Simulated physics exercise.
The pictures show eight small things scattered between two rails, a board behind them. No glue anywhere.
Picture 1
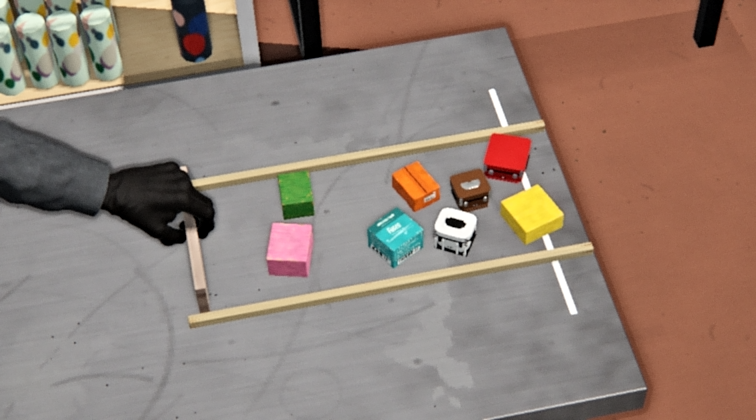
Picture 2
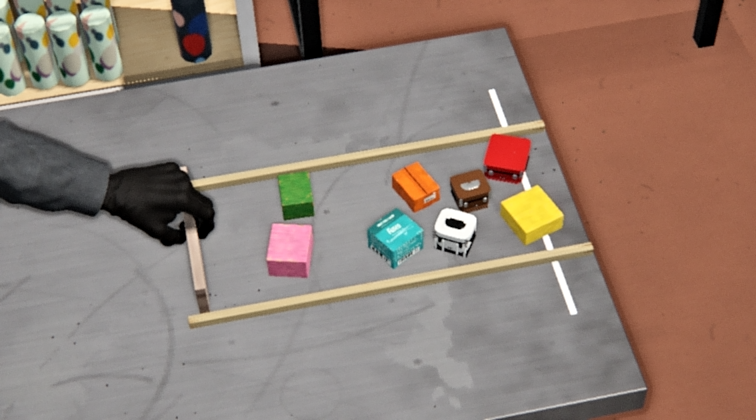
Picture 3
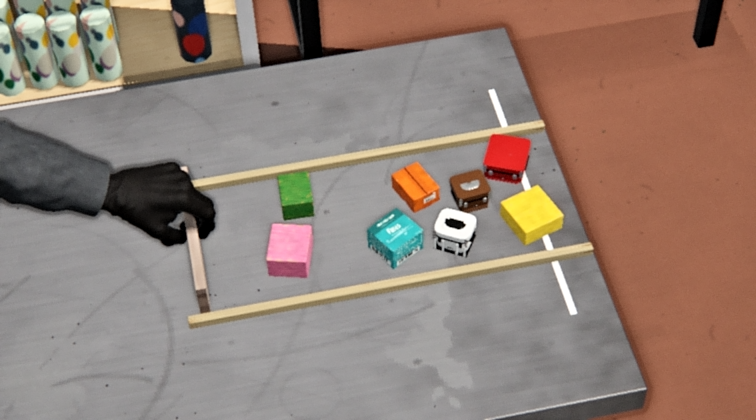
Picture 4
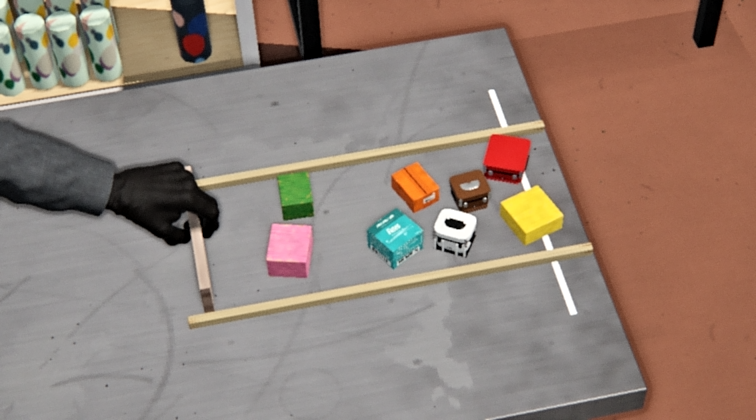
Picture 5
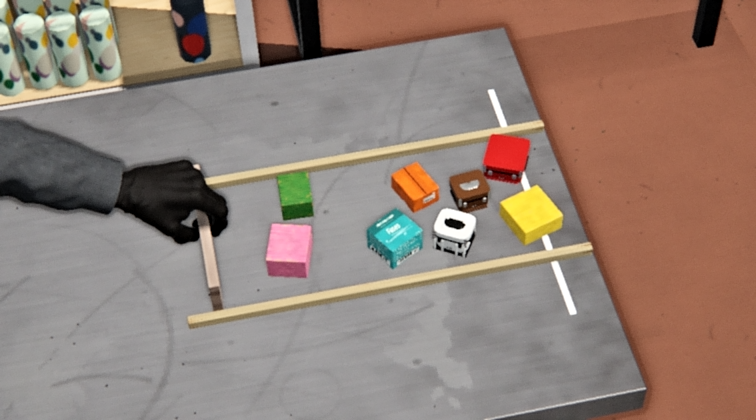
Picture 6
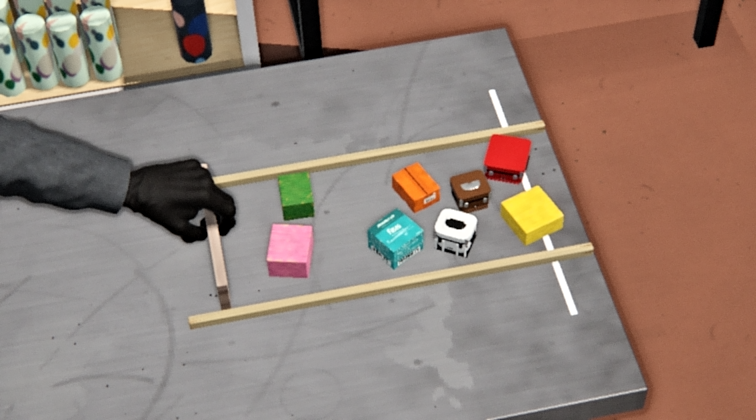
On a grey table, a gloved hand slides a board slightly right behind eight scattered objects.
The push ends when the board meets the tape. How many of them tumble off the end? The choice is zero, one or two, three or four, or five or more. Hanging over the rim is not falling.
As it turns out, the number that fall off is five or more.
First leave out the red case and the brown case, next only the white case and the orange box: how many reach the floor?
Fallen: 4, and 4 in the other try.
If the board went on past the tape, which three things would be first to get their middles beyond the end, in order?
In order: The yellow block, the white case, the red case.
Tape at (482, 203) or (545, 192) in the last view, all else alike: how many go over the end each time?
It would be 2 and 6.
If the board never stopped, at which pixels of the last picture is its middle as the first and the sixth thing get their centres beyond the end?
About (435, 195), then (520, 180).
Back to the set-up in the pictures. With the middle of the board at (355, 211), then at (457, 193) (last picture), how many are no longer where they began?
By then 4, and 8.
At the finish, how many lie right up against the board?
It touches 2.
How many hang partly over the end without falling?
The number is 0.
A little later, none off yet; yellow block at rest near (532, 215); red case at rest near (507, 160); brown case at rest near (470, 192).
Next, none off yet; yellow block shifted about its own width near (569, 208); red case at rest near (507, 160); brown case shifted about its own width near (501, 192).
When it is over, the number that fall off is five or more; down, turquoise box, orange box, white case, brown case, red case and yellow block.
